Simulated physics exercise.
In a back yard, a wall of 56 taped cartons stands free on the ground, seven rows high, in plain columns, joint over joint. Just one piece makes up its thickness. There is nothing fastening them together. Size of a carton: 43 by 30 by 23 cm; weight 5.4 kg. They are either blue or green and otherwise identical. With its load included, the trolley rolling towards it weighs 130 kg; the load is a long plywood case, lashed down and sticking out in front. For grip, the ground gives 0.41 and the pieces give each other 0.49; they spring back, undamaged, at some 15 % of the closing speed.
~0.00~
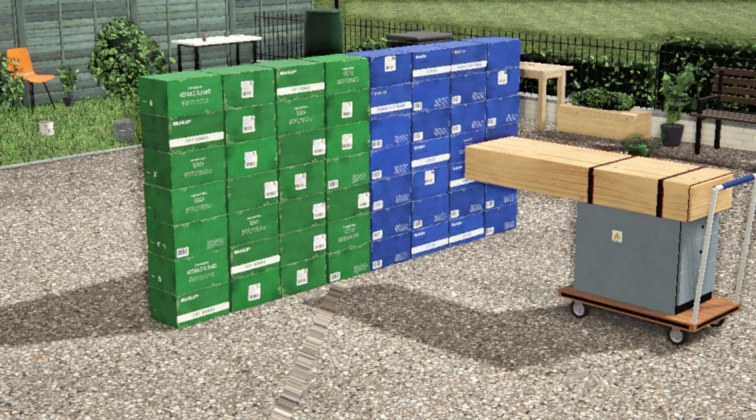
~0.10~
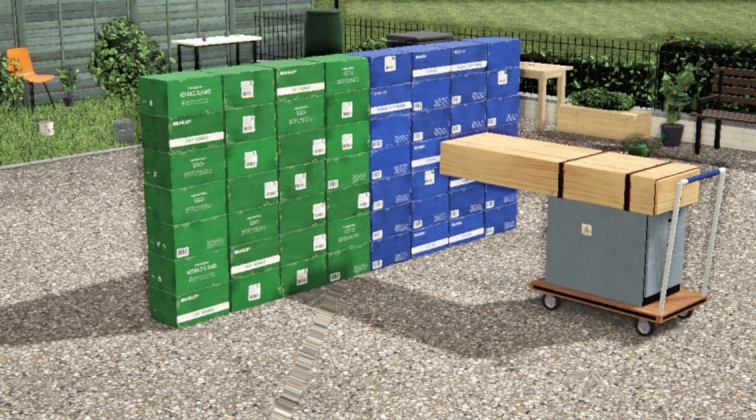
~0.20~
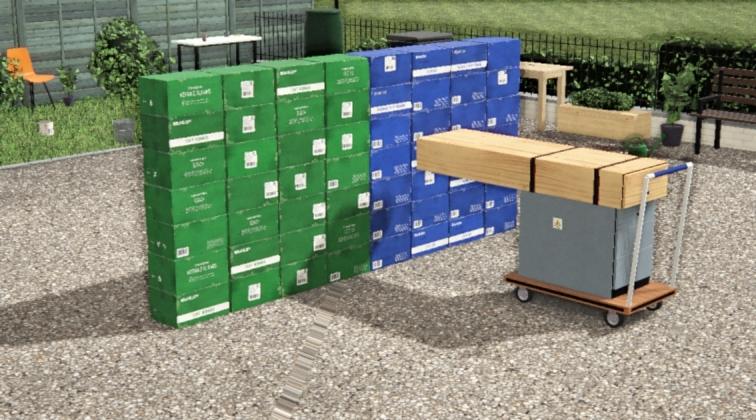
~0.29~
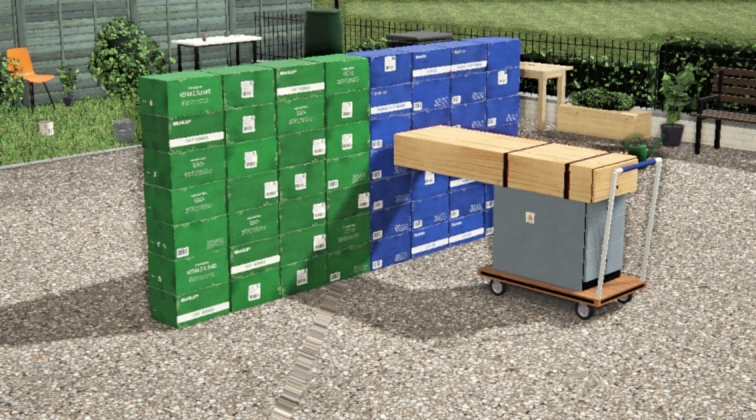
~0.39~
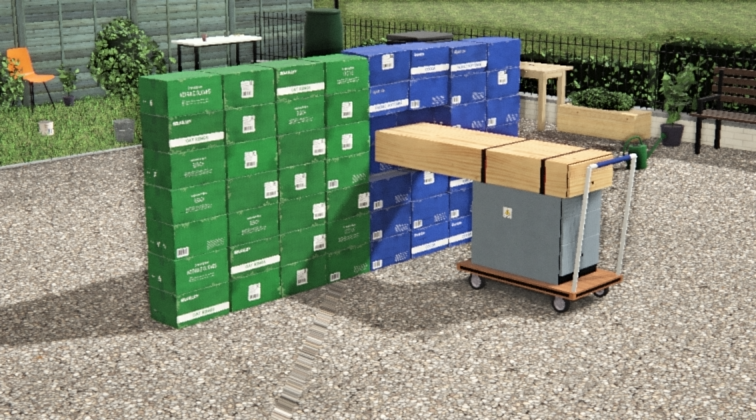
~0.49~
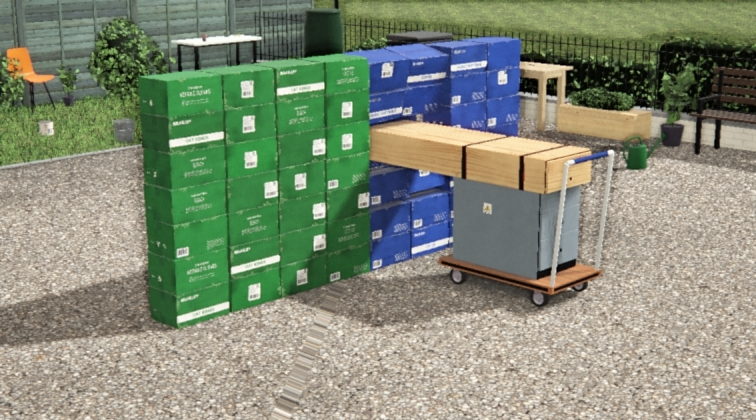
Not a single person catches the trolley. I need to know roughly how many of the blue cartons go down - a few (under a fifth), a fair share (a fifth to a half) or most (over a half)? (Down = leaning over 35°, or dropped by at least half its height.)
A fair share, a fifth to a half.
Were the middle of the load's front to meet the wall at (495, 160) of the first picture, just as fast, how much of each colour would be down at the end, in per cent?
Blue 40%, green 0%.
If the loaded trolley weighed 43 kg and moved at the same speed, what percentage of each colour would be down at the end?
Down at the end: Blue 50 per cent, green 0 per cent.
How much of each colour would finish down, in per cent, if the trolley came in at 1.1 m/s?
Blue 50%, green 0%.
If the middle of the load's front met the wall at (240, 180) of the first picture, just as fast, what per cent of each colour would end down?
Result - blue: 0 %; green: 30 %.
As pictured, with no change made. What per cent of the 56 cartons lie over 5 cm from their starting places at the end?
I make it 25 per cent.
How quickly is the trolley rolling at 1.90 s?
I'd put it at roughly 0.1 m/s.
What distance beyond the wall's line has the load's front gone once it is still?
Something like 155 cm.
By 0.62 s, load 54 cm past the wall's line, still rolling; 6 of the 28 blue cartons down (6 of 56 in all colours); top blue carton tilted 31°, 13 cm lower.
By 0.92 s, load 97 cm past the wall's line, still rolling; 9 of the 28 blue cartons down (9 of 56 in all colours); top blue carton on its side.
By 1.26 s, load 1.29 m past the wall's line, still rolling; 8 of the 28 blue cartons down (8 of 56 in all colours); top blue carton on its side.
By 1.90 s, load 1.57 m past the wall's line, still rolling; 9 of the 28 blue cartons down (9 of 56 in all colours); top blue carton on its side.
When it is over (3.0 s), load 1.57 m past the wall's line, stopped; 9 of the 28 blue cartons down (9 of 56 in all colours); top blue carton on its side; top green carton unmoved. That is 32 per cent. In pixels of the last frame, middles, top blue carton near (156, 258), top green carton near (333, 74).
